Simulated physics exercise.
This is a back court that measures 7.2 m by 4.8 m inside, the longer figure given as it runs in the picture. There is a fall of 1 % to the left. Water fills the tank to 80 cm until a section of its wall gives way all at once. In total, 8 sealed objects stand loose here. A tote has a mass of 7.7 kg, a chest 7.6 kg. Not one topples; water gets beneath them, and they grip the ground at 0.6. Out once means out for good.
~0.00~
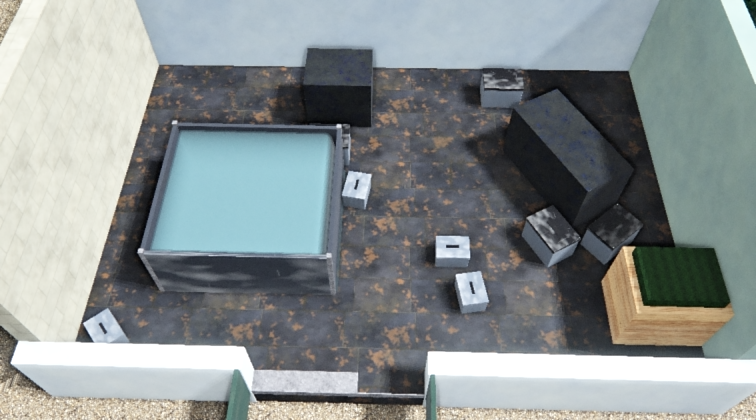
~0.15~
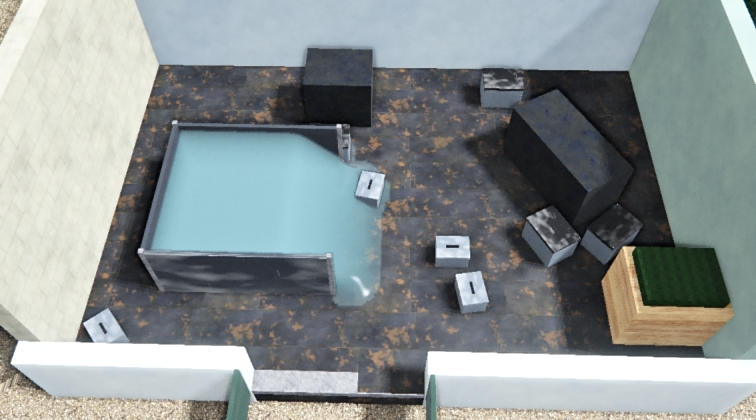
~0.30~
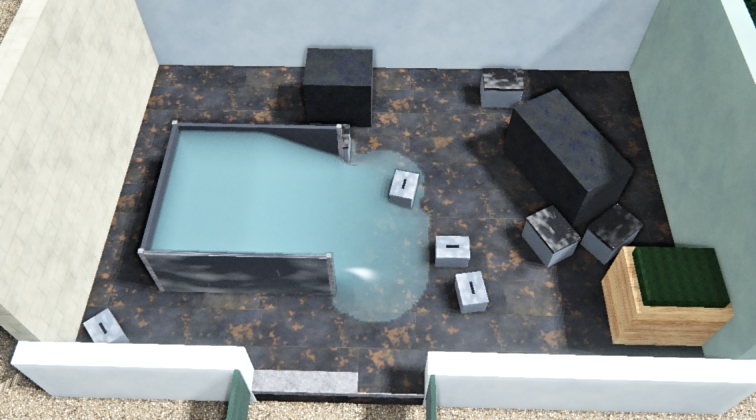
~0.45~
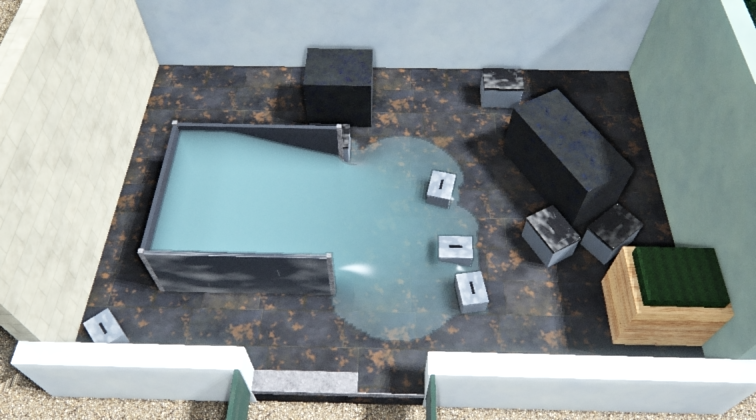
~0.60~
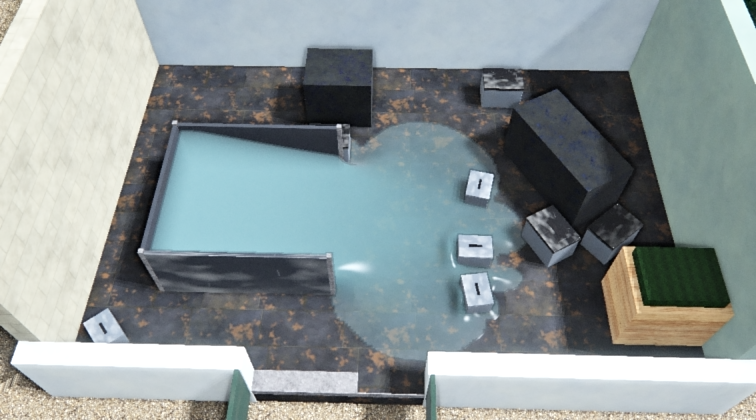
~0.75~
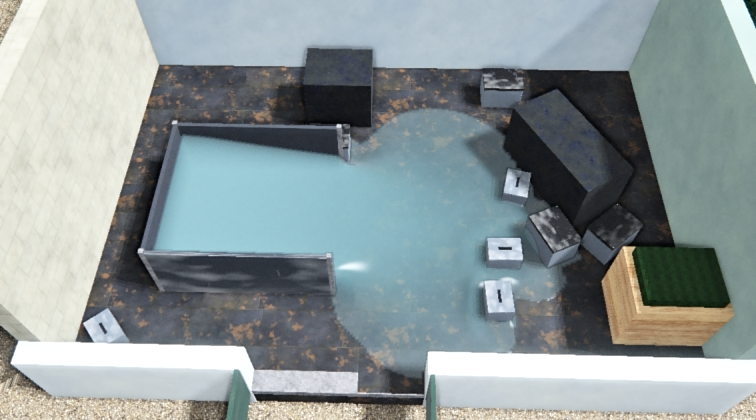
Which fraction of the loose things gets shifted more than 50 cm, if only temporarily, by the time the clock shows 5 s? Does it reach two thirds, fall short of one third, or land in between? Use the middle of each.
I expect that share to be very large, two thirds or over.
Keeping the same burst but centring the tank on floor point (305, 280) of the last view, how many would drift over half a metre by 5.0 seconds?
In that case the number is 6.
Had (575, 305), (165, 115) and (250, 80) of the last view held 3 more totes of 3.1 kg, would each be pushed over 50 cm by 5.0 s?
First exceeds it, second falls shy, third exceeds it.
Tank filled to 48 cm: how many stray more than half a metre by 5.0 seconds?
Count under that change: 6.
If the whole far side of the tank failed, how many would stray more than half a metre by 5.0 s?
The answer then is 5.
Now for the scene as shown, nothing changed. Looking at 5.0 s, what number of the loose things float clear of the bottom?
I'd say 6 of them.
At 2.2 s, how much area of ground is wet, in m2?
Roughly 20 m2.
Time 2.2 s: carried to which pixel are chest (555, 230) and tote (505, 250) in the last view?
Estimated pixels: (636, 209) and (589, 307).
After 1.1 s 3 of 8 are over 50 cm from their spots; 3 afloat.
After 2.2 s 6 of 8 are over 50 cm from their spots; 5 afloat.
After 3.5 s 6 of 8 are over 50 cm from their spots; 6 afloat.
After 5.0 s 5 of 8 are over 50 cm from their spots, and 6 have been at some point; 6 afloat.
